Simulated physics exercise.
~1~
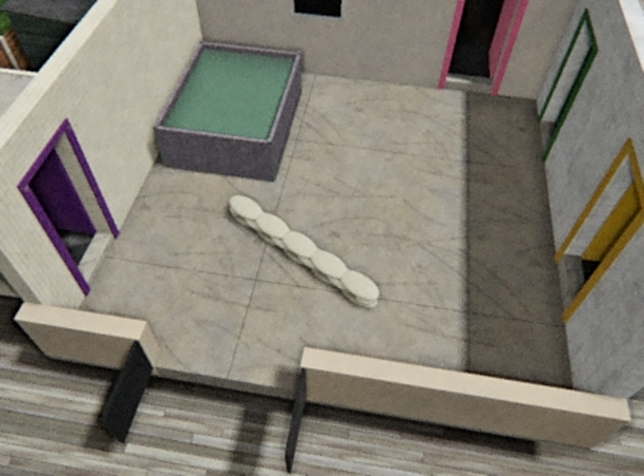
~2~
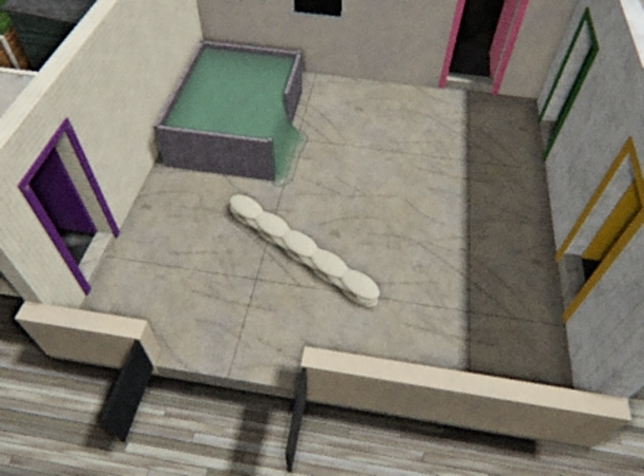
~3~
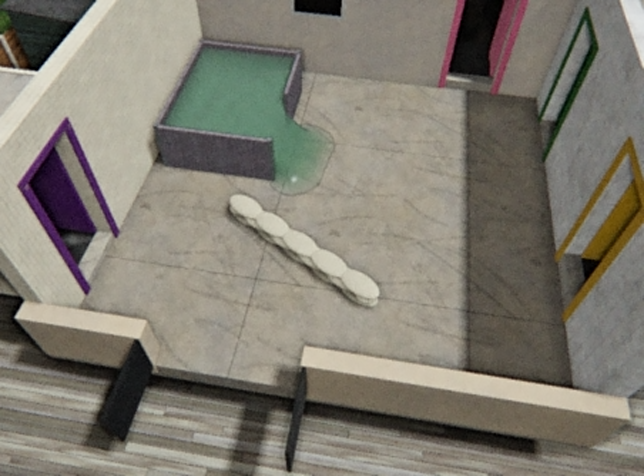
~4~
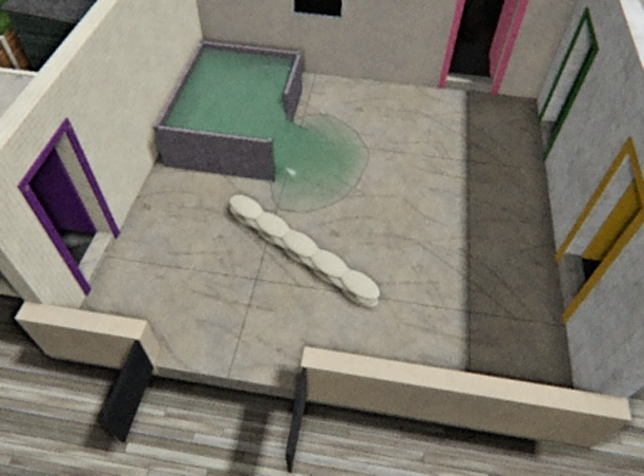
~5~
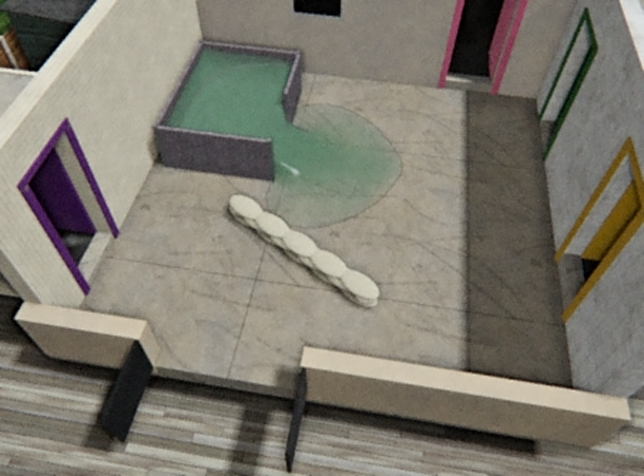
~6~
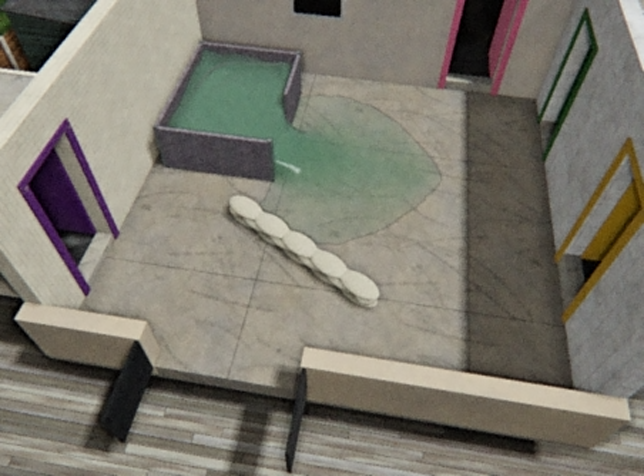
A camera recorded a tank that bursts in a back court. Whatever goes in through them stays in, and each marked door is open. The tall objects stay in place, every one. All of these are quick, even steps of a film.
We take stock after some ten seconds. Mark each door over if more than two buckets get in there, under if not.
Yellow door - under; green door - over; purple door - under; pink door - under.
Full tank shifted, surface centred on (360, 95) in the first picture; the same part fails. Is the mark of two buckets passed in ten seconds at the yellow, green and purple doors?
The yellow one stays within the limit, the green one exceeds the limit, and the purple one stays within the limit.
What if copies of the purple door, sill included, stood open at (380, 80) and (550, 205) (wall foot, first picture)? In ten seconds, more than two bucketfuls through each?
The first stays short of it, the second crosses the line.
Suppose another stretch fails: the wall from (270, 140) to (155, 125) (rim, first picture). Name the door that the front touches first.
That one is the purple one.
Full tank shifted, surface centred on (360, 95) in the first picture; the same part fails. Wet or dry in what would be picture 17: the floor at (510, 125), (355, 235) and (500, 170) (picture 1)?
One after the other: Under water, clear, wet.
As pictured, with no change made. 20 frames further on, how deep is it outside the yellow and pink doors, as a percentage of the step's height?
About 70 and 80 %.
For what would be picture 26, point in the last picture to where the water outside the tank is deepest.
At about (523, 343).
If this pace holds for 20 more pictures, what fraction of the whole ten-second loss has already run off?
Around 40 %.
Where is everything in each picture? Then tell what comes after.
The tank at (233, 92) is whole and still, in the first picture.
Water pours out at (278, 141) and has run to (276, 184), in the second picture.
The front is at (327, 138), out from the gap at (278, 143), in the third picture.
The front is at (363, 150), out from the gap at (278, 145), in the fourth picture.
The front is at (396, 161), out from the gap at (278, 145), in the fifth picture.
Water pours out at (278, 145) and has run to (435, 182), in the sixth picture.
A moment on, water covers 45 % of the floor; the yellow door not reached, the green door not reached, the purple door not reached, the pink door not reached.
Next, water covers 55 % of the floor; the yellow door wet at the sill, nothing in, the green door under two buckets in, the purple door not reached, the pink door wet at the sill, nothing in.
Then, water covers 60 % of the floor; the yellow door wet at the sill, nothing in, the green door over two buckets in, the purple door not reached, the pink door wet at the sill, nothing in.
Later, water covers 85 % of the floor; the yellow door wet at the sill, nothing in, the green door far over two buckets in, the purple door wet at the sill, nothing in, the pink door wet at the sill, nothing in.
In the end, water covers 95 % of the floor; the yellow door wet at the sill, nothing in, the green door far over two buckets in, the purple door wet at the sill, nothing in, the pink door wet at the sill, nothing in.
